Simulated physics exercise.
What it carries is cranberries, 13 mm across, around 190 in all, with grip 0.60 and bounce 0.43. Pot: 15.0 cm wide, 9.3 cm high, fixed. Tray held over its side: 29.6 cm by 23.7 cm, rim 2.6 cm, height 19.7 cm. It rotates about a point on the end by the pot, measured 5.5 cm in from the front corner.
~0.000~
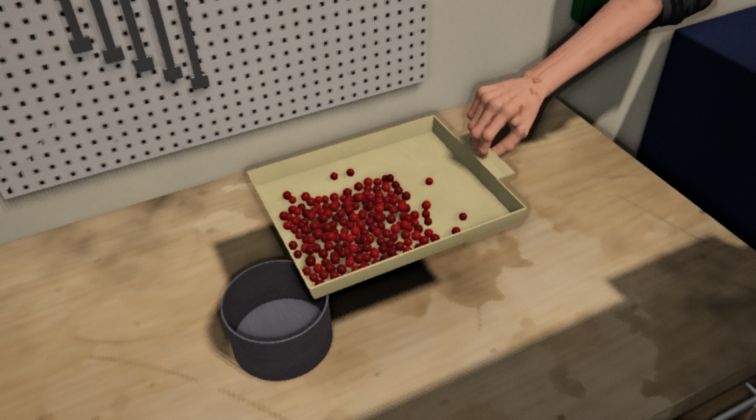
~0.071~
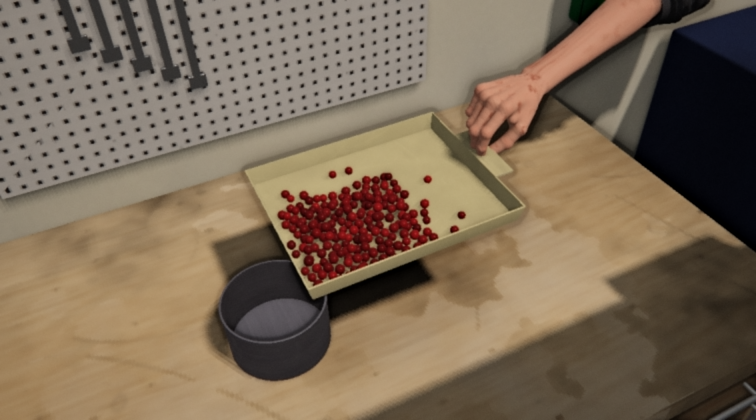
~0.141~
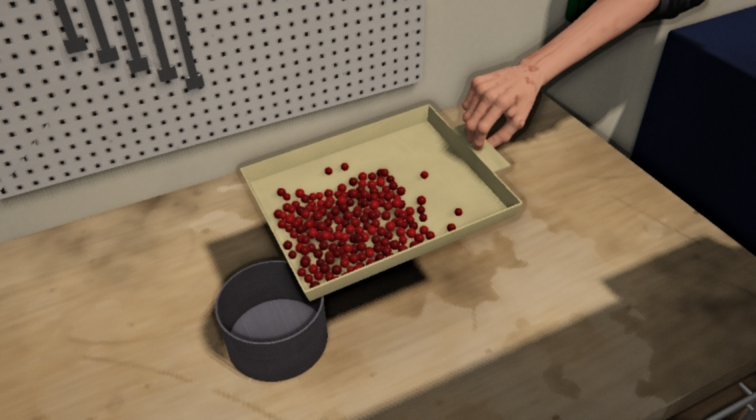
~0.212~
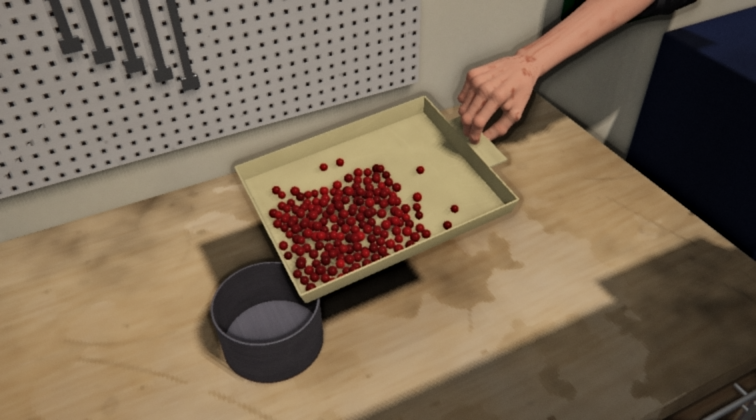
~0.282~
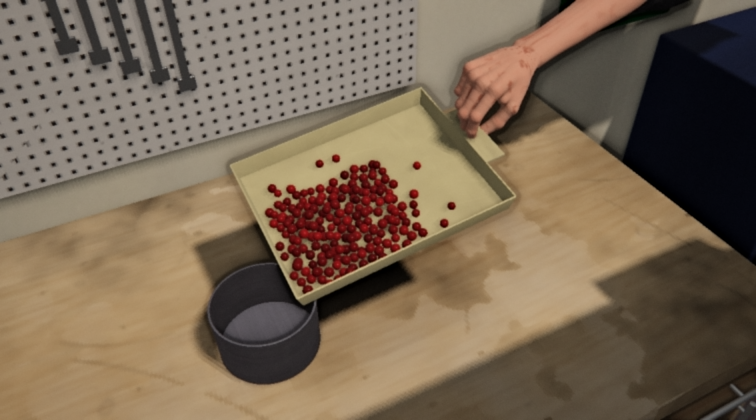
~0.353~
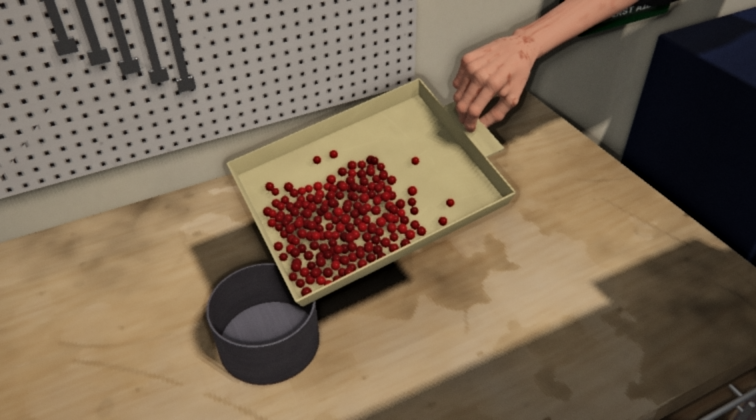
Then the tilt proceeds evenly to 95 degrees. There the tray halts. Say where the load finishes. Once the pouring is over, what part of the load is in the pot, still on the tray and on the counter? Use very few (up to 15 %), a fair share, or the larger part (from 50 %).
Pot: Very few, tray: Very few, counter: The larger part.
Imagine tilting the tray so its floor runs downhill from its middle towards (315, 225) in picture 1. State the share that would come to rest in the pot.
I'd estimate about 55 %.
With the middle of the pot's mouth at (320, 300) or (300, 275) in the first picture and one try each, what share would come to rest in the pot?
Estimates: 0 % and 0 %, in that order.
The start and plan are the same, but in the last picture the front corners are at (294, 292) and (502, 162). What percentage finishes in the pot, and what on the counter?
That works out as pot 45 and counter 55.
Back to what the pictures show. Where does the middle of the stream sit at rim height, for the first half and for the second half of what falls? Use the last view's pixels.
At roughly (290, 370) first, later on at (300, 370).
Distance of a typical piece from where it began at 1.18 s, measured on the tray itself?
About 2 cm.
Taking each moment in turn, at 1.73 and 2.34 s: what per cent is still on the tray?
In order, 90 and 15.
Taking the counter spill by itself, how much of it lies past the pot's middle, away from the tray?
Some 60 per cent.
After 1.18 s, tilt 51 degrees; the tray holds 100 %, the pot 0 %.
After 1.73 s, tilt 77 degrees; the tray holds 90 %, the pot 0 %.
After 2.34 s, tilt 95 degrees; the tray holds 15 %, the pot 0 %.
By 3.5 s all is still; pot 0 %, tray 0 %, counter 100 %.
